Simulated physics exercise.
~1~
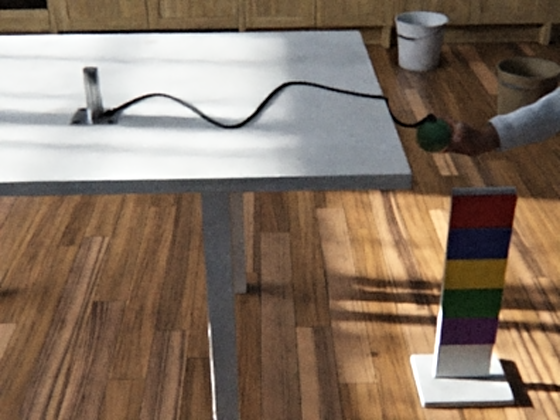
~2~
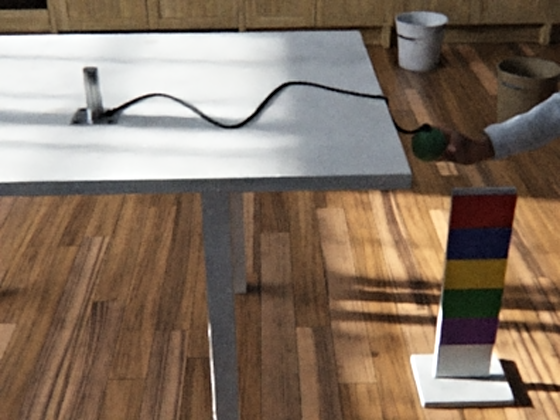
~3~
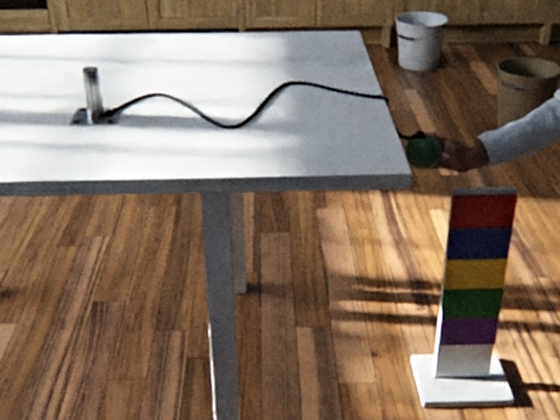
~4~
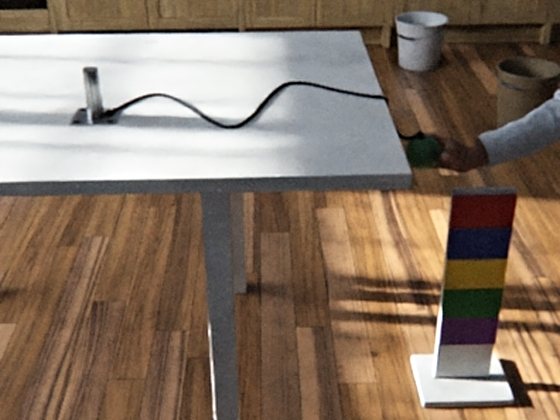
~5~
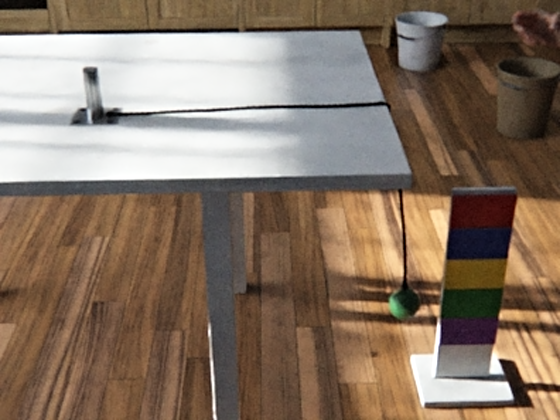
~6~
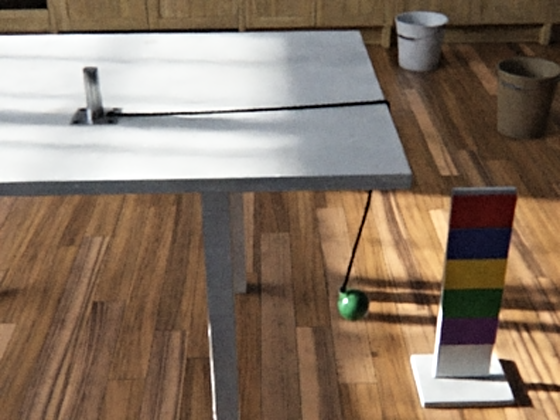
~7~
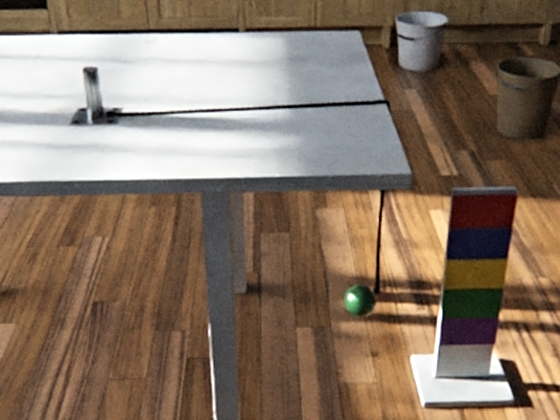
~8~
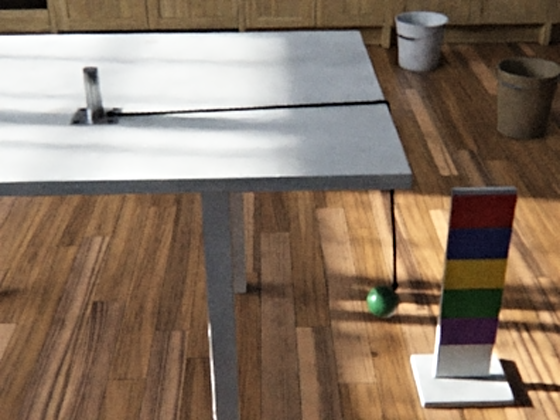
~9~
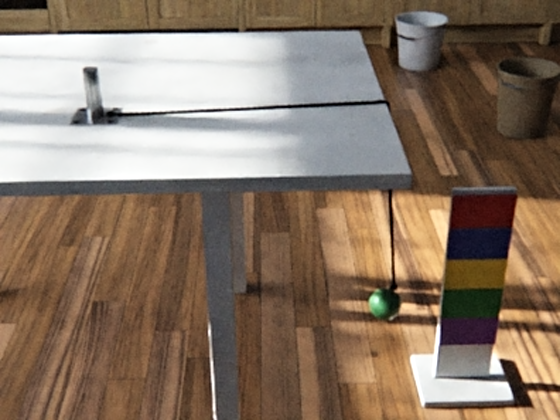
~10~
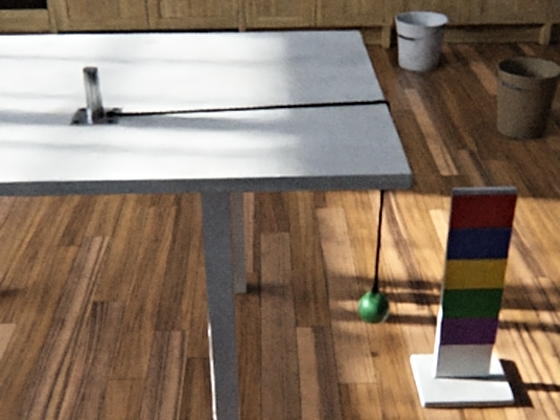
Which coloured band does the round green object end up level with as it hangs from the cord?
It ends up with its middle level with the green band, the one between yellow and purple.
